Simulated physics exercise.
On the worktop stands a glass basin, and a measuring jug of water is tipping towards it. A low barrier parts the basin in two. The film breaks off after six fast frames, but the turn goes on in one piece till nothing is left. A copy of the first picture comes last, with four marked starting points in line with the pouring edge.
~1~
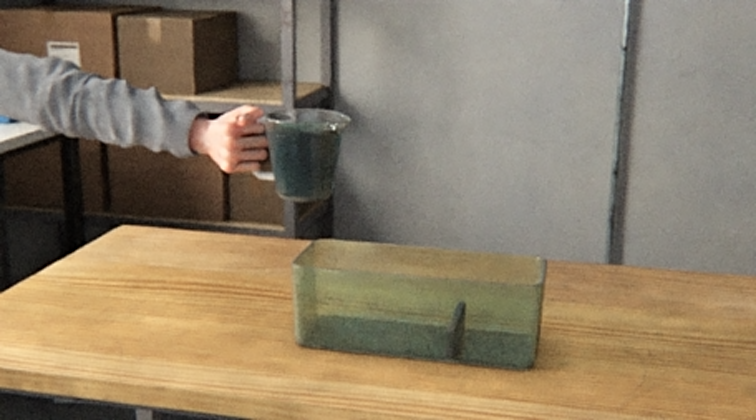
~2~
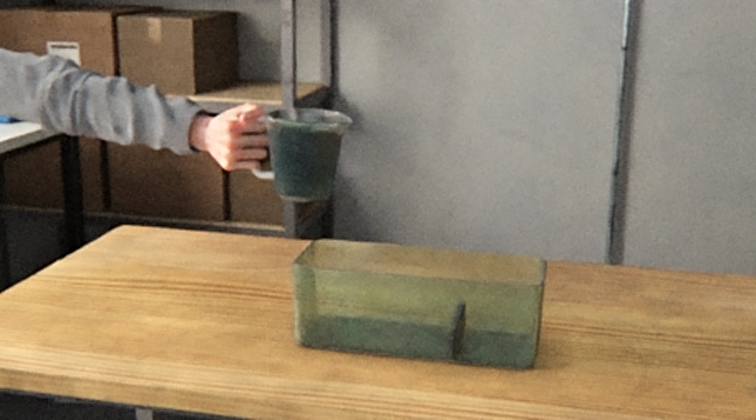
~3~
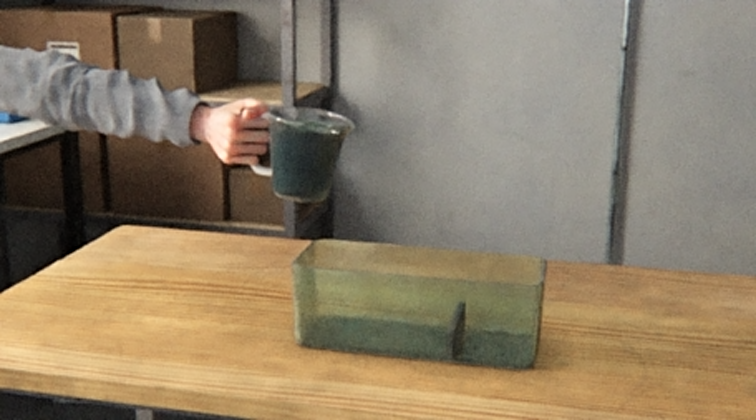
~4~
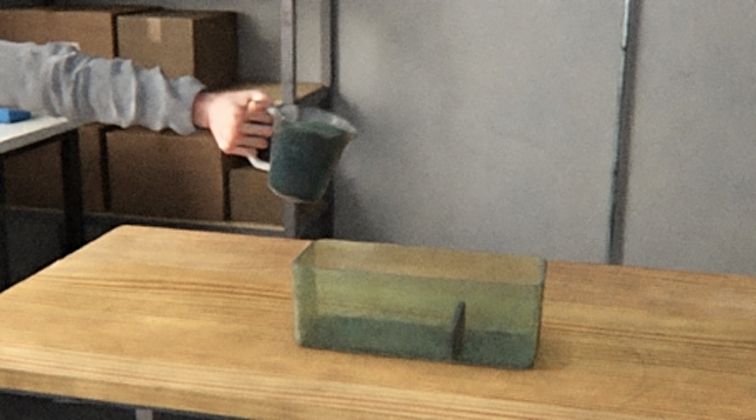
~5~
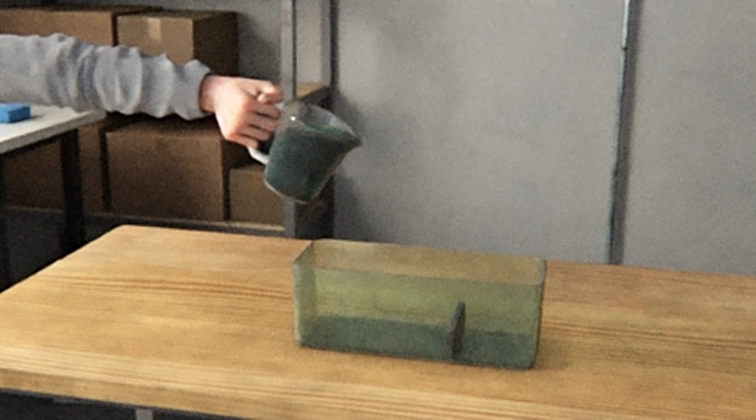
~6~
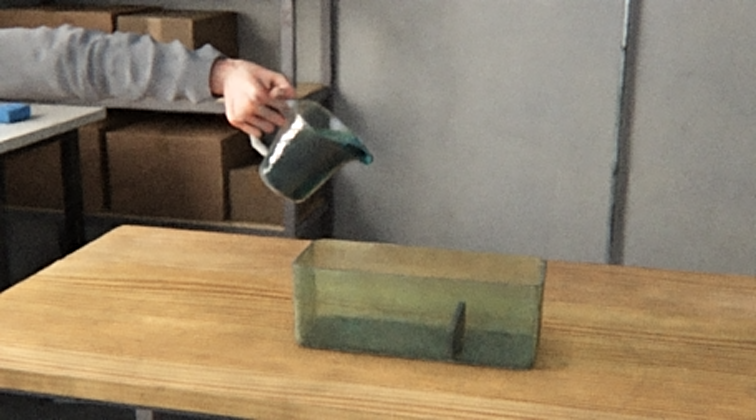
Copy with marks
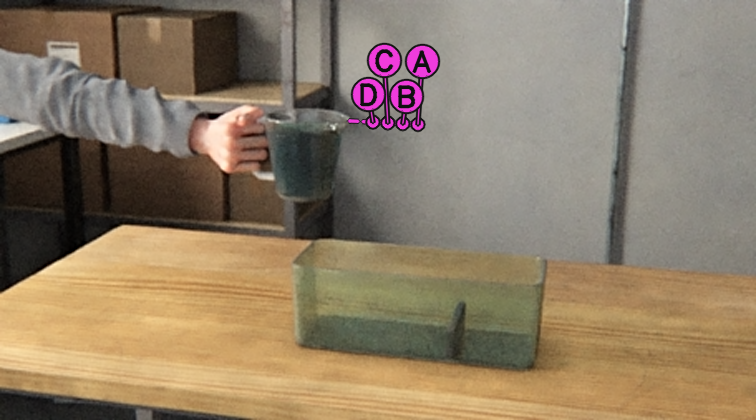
We see a hand holding a glass jug of dark bluish water above a clear basin with a low barrier inside, on a wooden worktop. The hand gradually tilts the jug to the right until water passes over its lip.
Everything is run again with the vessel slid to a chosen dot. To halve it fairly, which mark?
Go for B.
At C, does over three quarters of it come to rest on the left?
Yes.
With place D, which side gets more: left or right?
The left one.
In magenta, A at (417, 124); B at (402, 123); C at (387, 122); D at (372, 122).
For place A, about 13 % ends left of the wall and 86 % right of it.
For place B, about 57 % ends left of the wall and 42 % right of it.
For place C, about 90 % ends left of the wall and 7 % right of it; 3 % is lost outside.
For place D, about 93 % ends left of the wall and 6 % right of it.
